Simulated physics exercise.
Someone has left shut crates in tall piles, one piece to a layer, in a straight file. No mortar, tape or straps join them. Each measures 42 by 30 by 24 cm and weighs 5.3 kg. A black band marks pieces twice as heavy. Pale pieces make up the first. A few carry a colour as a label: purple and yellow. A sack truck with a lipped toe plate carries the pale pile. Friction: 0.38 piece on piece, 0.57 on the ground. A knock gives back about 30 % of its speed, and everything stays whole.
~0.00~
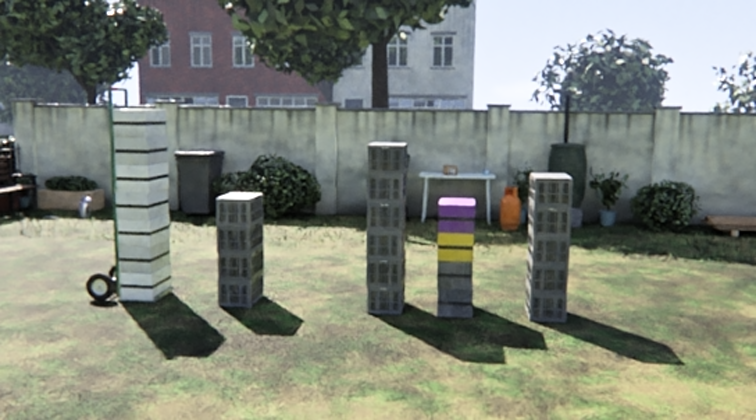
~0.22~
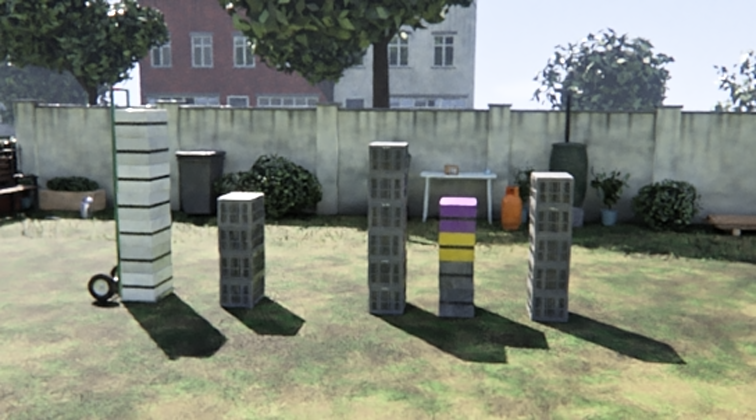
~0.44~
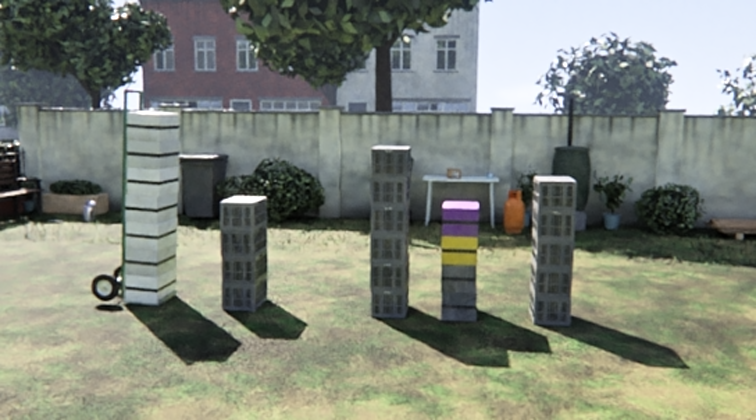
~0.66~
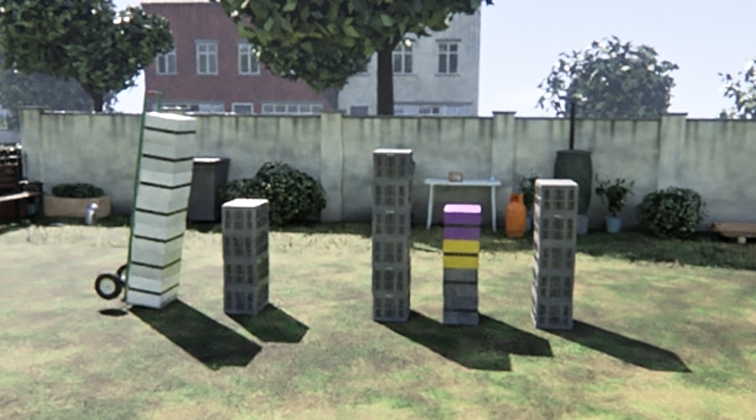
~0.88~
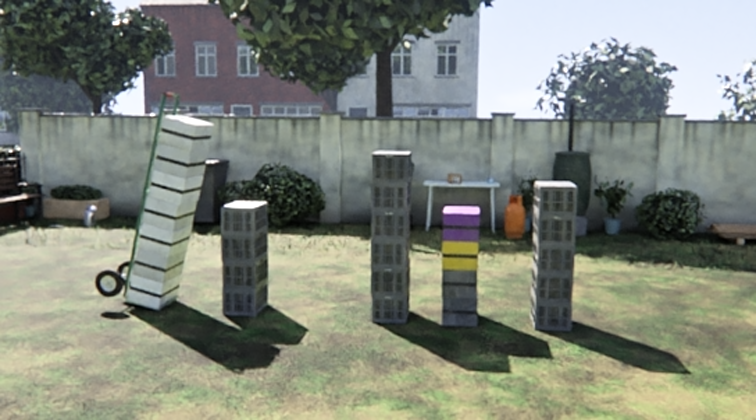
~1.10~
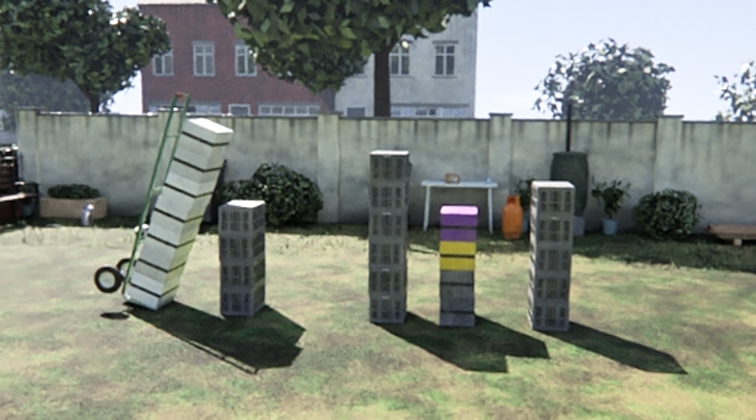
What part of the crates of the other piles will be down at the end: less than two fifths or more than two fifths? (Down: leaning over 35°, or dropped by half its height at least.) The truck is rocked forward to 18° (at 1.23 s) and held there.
Ending down: Fewer than two in five.
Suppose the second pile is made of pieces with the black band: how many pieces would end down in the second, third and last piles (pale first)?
In that case second 3, third 3, last 0.
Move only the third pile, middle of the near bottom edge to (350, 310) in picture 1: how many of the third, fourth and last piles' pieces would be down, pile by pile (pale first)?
Then third 5, fourth 4, last 5.
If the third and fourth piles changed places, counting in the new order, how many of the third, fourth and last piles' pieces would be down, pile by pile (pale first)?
Then third 0, fourth 0, last 0.
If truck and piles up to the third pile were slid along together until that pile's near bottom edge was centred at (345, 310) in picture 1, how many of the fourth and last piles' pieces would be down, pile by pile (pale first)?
Then fourth 0, last 0.
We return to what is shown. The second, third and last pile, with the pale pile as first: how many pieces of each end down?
Second 4, third 0, last 0.
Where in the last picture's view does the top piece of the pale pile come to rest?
Near (365, 301).
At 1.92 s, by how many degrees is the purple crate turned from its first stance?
About 0°.
Around 1.50 s, 7 of the pale pile down; none of the 19 other crates down, 3 disturbed.
Around 1.92 s, 7 of the pale pile down; 4 of the 19 other crates down.
Finally (3.0 s), 7 of the pale pile down; 4 of the 19 other crates down; purple crate unmoved; yellow crate unmoved. That is 21 per cent. Seen by the last camera, middles, purple crate near (459, 224), yellow crate near (458, 251).
